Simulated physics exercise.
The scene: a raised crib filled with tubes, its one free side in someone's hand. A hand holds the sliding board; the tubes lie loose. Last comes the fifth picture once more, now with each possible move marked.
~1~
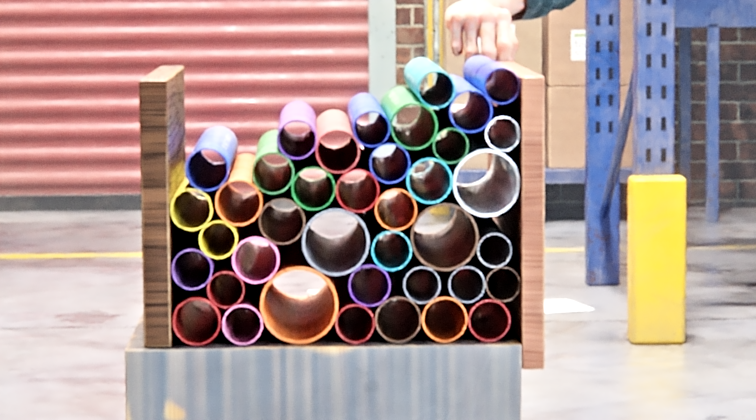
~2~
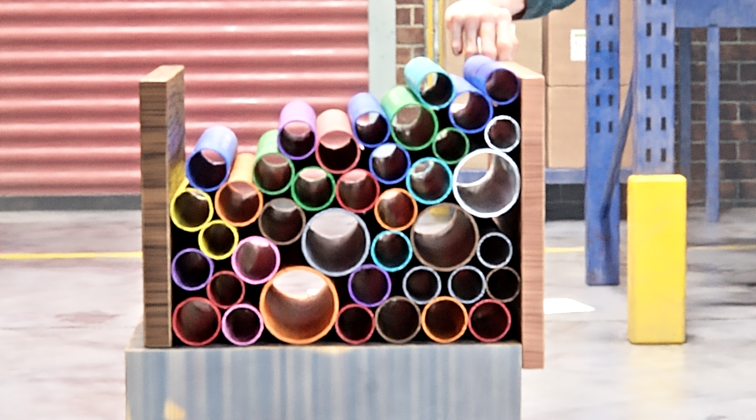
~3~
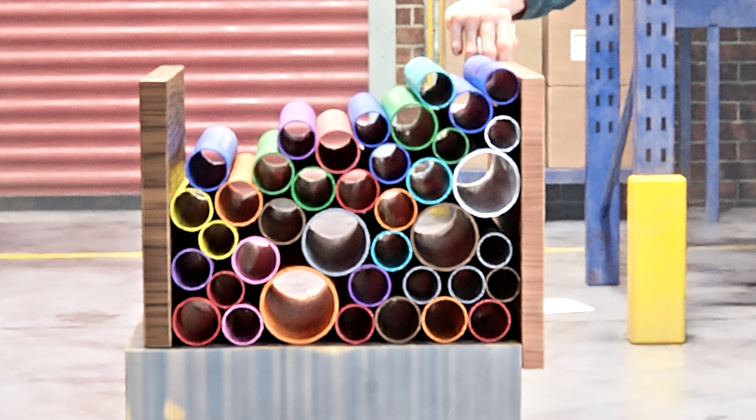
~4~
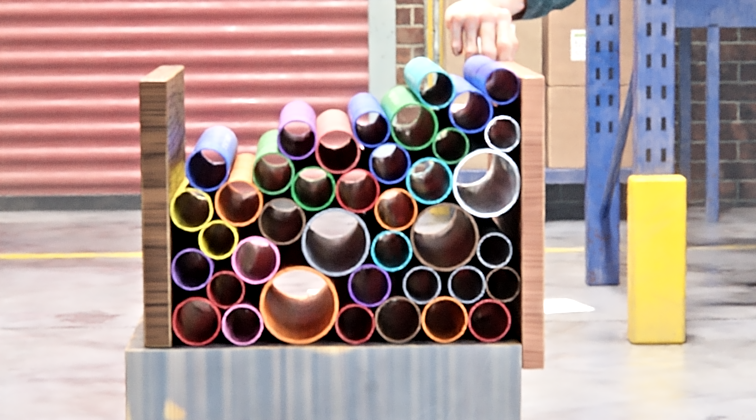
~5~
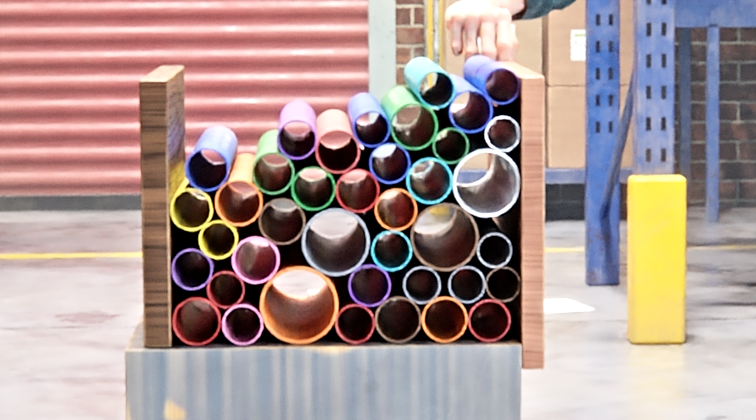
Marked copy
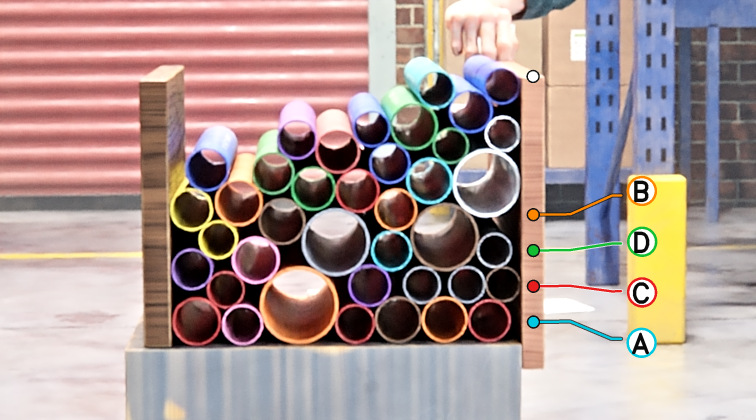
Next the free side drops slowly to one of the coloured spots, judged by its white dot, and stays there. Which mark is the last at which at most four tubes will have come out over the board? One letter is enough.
Slide it to B.
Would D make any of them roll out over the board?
Yes.
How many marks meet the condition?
One of them.
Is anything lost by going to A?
Yes.
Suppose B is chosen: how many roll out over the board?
The count is four.
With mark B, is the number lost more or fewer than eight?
At B, fewer than eight.
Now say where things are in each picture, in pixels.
The first picture shows a red tube (226, 289); a turquoise tube (430, 181); a blue tube (390, 163).
The second picture shows a blue tube (390, 163); a yellow tube (191, 209).
The third picture shows a blue tube (502, 85); side board (513, 202).
The fourth picture shows a red tube (197, 321); an orange tube (444, 319).
The fifth picture shows a purple tube (370, 285); a red tube (226, 289); a turquoise tube (430, 181).
On the copy, A at (534, 322); B at (534, 215); C at (534, 286); D at (534, 251); the white dot at (534, 76).
On B. First, top of the board (521, 142).
Then, top of the board (521, 214).
Finally, top of the board (521, 214), four out over the board.
By contrast, A more than four out over the board; C more than four out over the board; D more than four out over the board.
